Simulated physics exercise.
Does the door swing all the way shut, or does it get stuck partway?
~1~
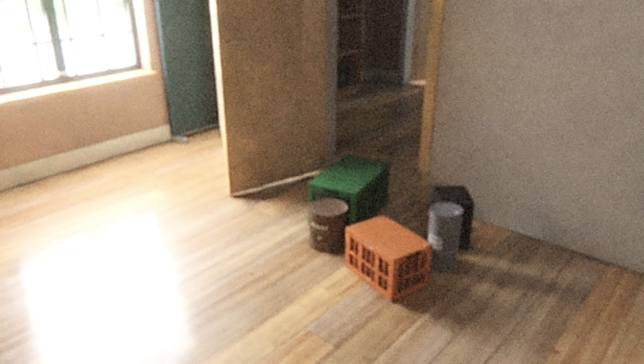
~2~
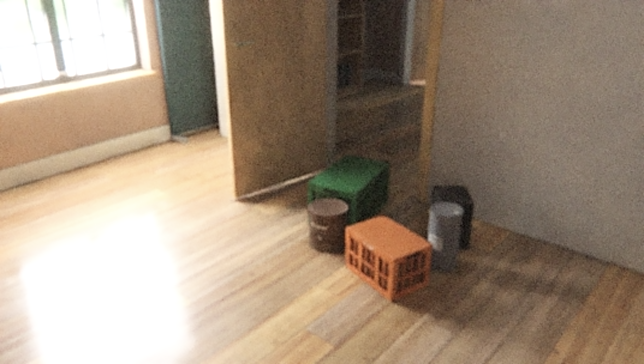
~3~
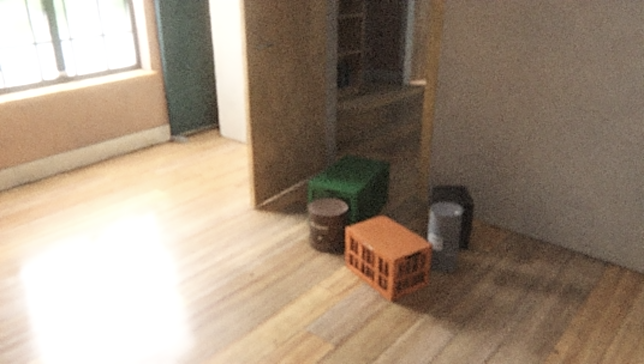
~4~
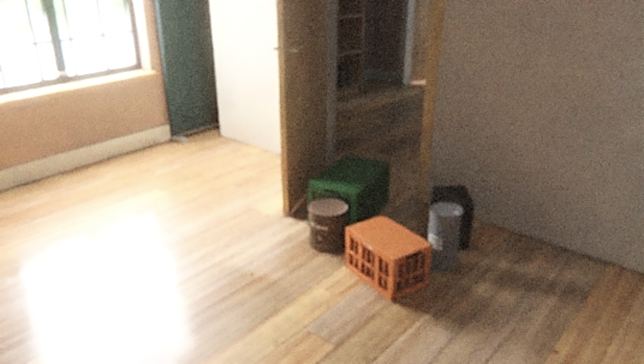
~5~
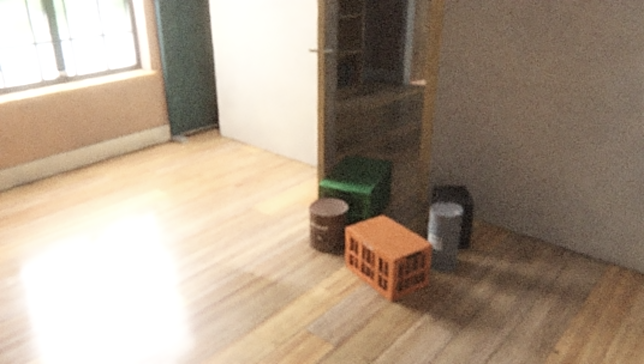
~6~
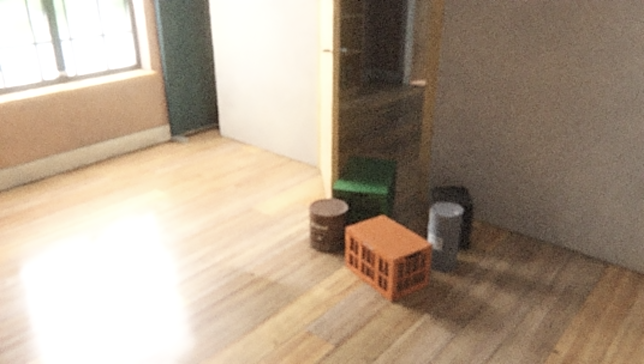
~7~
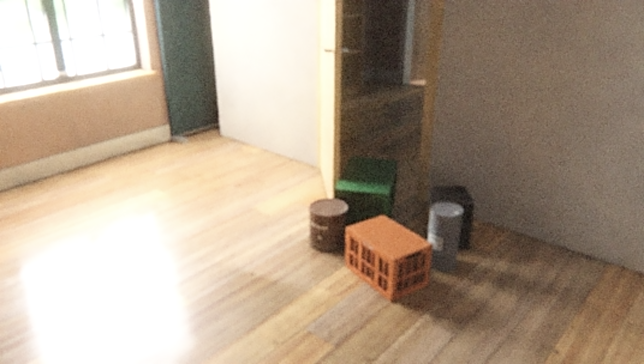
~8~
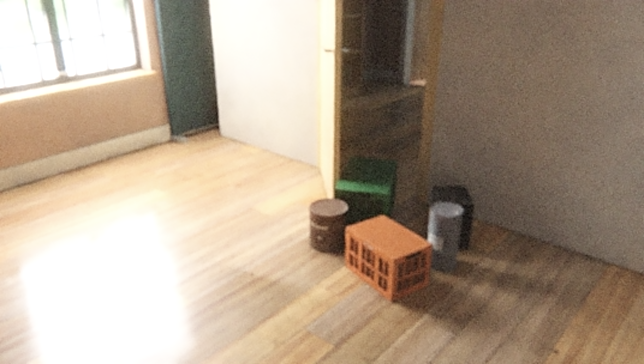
It gets stuck partway. The door shifts the green chest a little to the right and then comes to rest still partly open.
